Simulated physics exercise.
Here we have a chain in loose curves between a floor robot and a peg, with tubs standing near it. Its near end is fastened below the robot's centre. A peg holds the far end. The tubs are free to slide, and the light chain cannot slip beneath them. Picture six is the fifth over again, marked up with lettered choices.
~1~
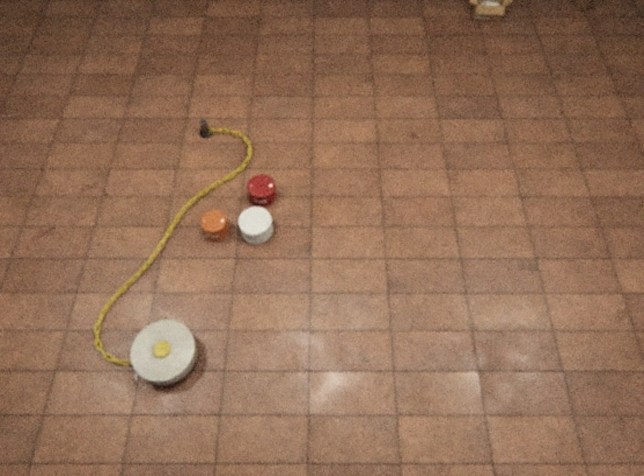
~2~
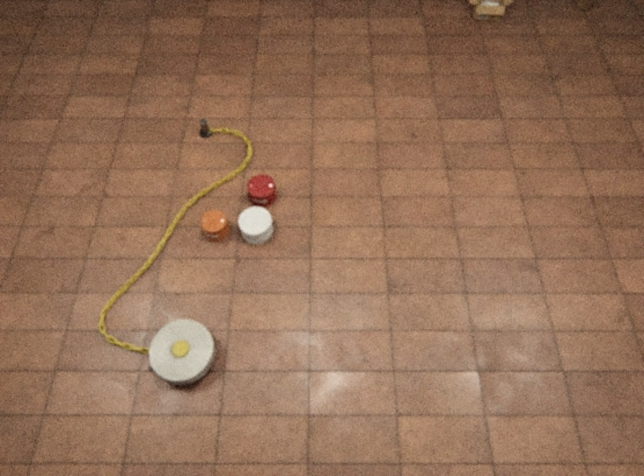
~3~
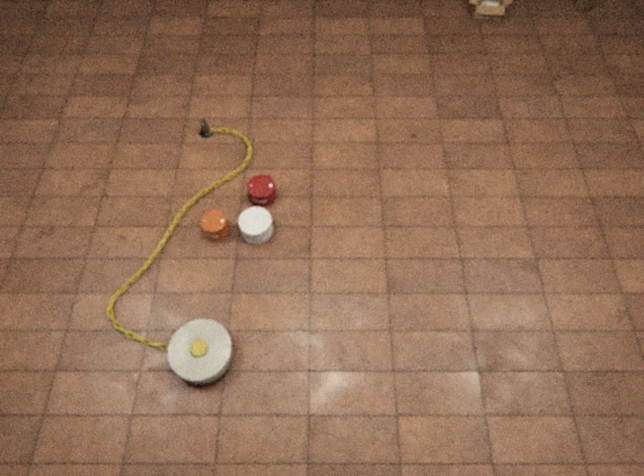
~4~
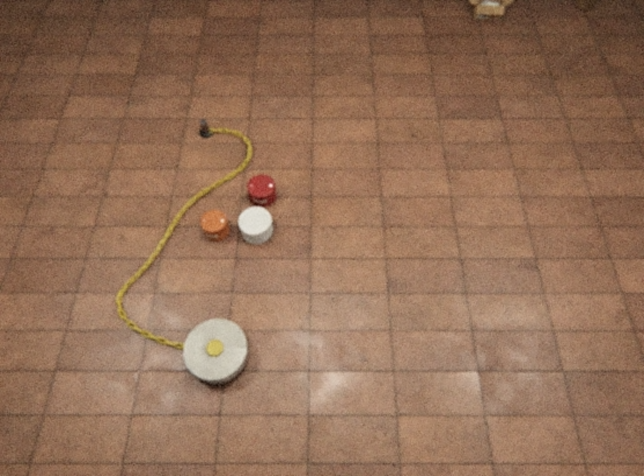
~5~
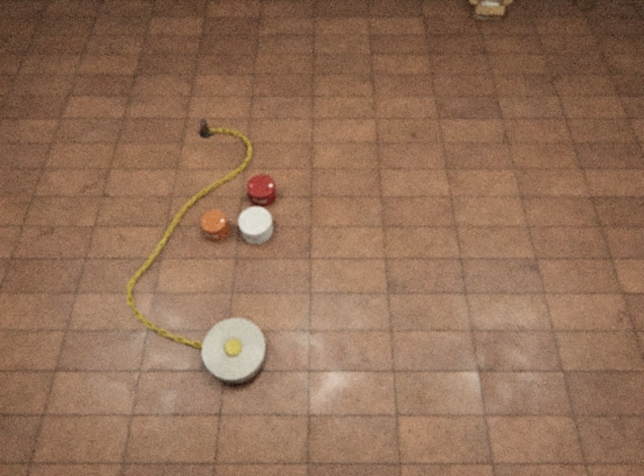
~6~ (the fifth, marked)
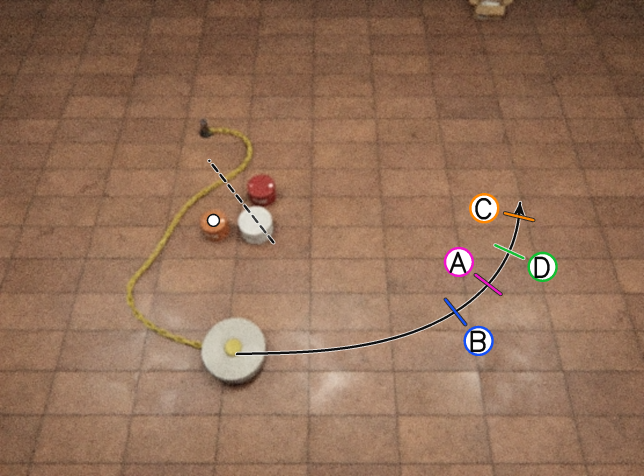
A round, pale robot slid slowly to the right across a brown tiled floor, drawing along the near end of a curving yellow chain, while the peg and the red, white and orange tubs stayed still.
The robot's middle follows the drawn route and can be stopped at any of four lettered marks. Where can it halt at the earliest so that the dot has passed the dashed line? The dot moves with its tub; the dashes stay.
Up to mark D.
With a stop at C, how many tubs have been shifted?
Three.
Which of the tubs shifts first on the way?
The orange tub.
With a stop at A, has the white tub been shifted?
No.
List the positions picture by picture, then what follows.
The first picture shows white tub (256, 225); robot (165, 353); peg (205, 127).
The second picture shows robot (183, 352); orange tub (215, 226).
The third picture shows robot (201, 352); peg (205, 127).
The fourth picture shows robot (217, 351); orange tub (215, 226).
The fifth picture shows robot (235, 351); peg (205, 127); red tub (262, 191); orange tub (215, 226).
On the marked copy, A at (488, 284); B at (455, 312); C at (519, 217); D at (509, 252); the dashed line at (240, 200); the route from (237, 354) via (431, 325) to (520, 203); the white dot at (213, 220).
Taking D. A third of the way, robot (353, 344); orange tub (215, 226).
Two thirds of the way, robot (458, 308); orange tub (215, 226).
When it is over, robot (512, 247); red tub (266, 187); orange tub (246, 202); white tub (272, 211); the dot on the orange tub is over the dashed line.
As for the rest, A leaves the dotted tub short, at (232, 213); B leaves the dotted tub short, at (215, 226); C does it too, but is farther than needed.
